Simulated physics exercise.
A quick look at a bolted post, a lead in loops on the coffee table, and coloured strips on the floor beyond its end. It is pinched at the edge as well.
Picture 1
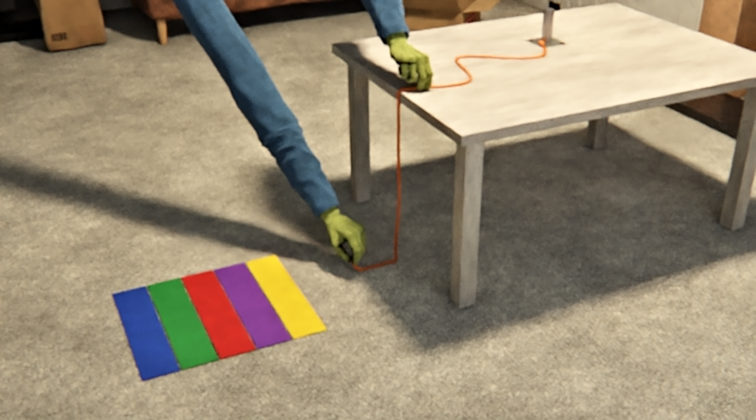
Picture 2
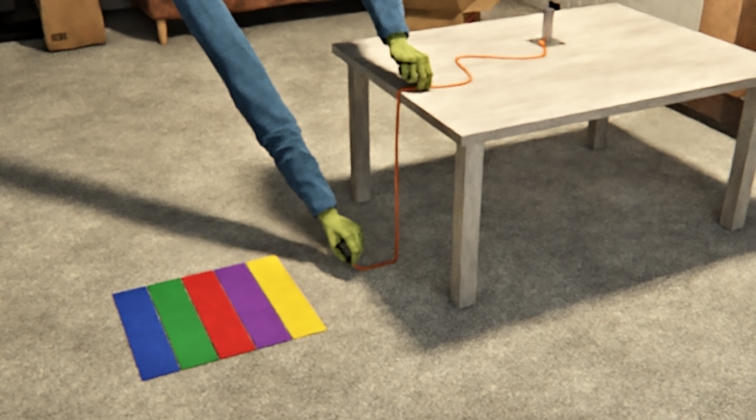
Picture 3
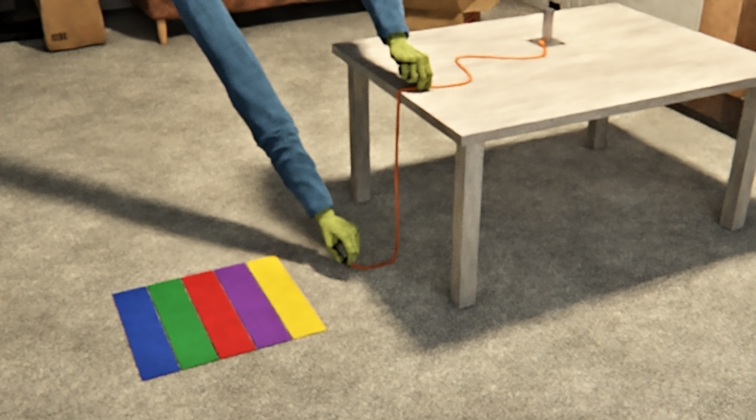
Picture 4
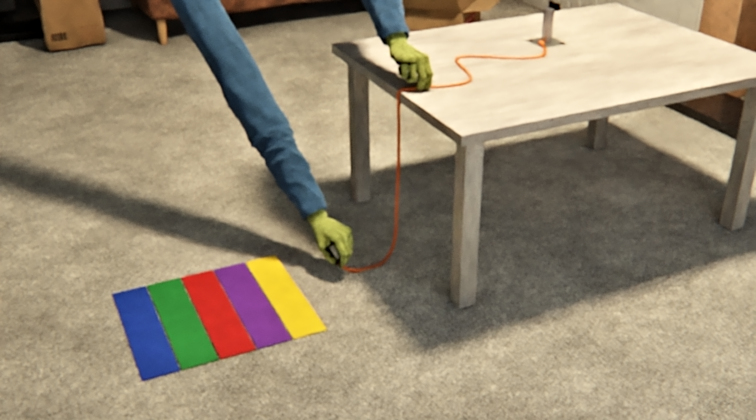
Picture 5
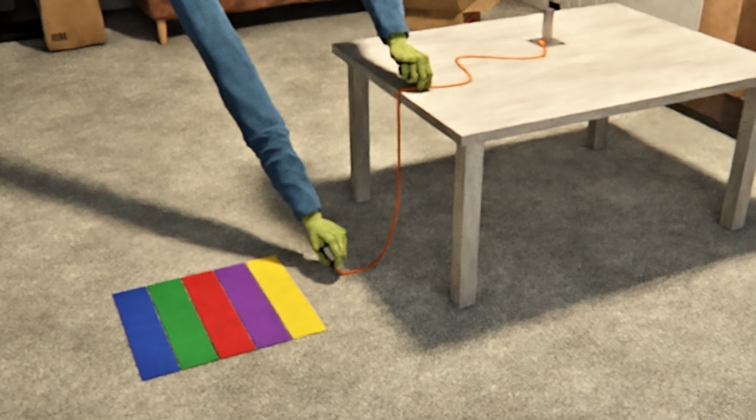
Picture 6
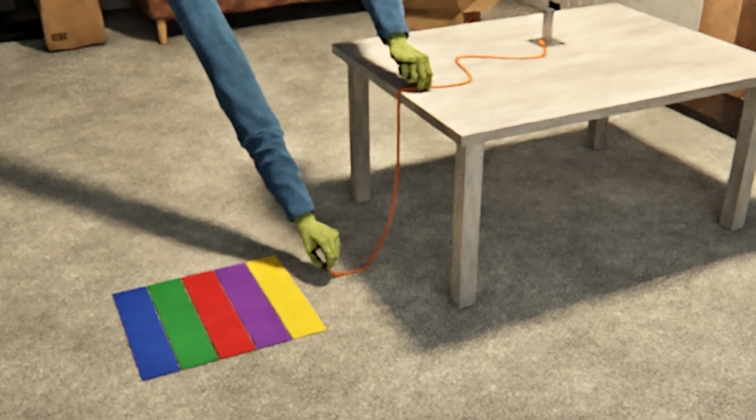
A green hand near the floor draws the end of an orange lead slowly left, a short way toward the yellow strip of a multicoloured row. Another green hand keeps pinching the lead at the table's edge, and the hanging part shifts from a squared bend to a slanting curve.
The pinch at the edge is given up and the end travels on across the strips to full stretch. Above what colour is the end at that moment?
The blue one.
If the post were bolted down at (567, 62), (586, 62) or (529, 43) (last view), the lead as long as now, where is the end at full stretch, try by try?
In that order: (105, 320), (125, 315) and (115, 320).
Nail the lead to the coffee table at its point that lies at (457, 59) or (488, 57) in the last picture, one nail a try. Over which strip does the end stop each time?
Taking them in turn: Green; green.
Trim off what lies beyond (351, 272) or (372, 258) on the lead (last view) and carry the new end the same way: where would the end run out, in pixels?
About (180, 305) and (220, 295).
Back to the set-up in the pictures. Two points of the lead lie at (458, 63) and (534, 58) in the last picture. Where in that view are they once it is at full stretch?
About (429, 71), and the other about (500, 53).
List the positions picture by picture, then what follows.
End (352, 260); yellow (301, 319); purple (266, 328); red (230, 338); green (193, 348); blue (155, 358), in the first frame.
End (350, 261); lead through (544, 54) (472, 57) (471, 79) (402, 92) (396, 170) (397, 243), in the second frame.
End (346, 262), in the third frame.
End (339, 264); lead through (544, 54) (472, 57) (471, 79) (402, 92) (398, 170) (394, 243), in the fourth frame.
End (333, 265), in the fifth frame.
End (325, 267); lead through (544, 54) (472, 57) (471, 79) (402, 92) (397, 170) (380, 244), in the sixth frame.
Soon after, end near (201, 298); over red.
Then, end near (162, 308); over green.
At full stretch, end near (138, 314); over blue. It halts on the blue strip.
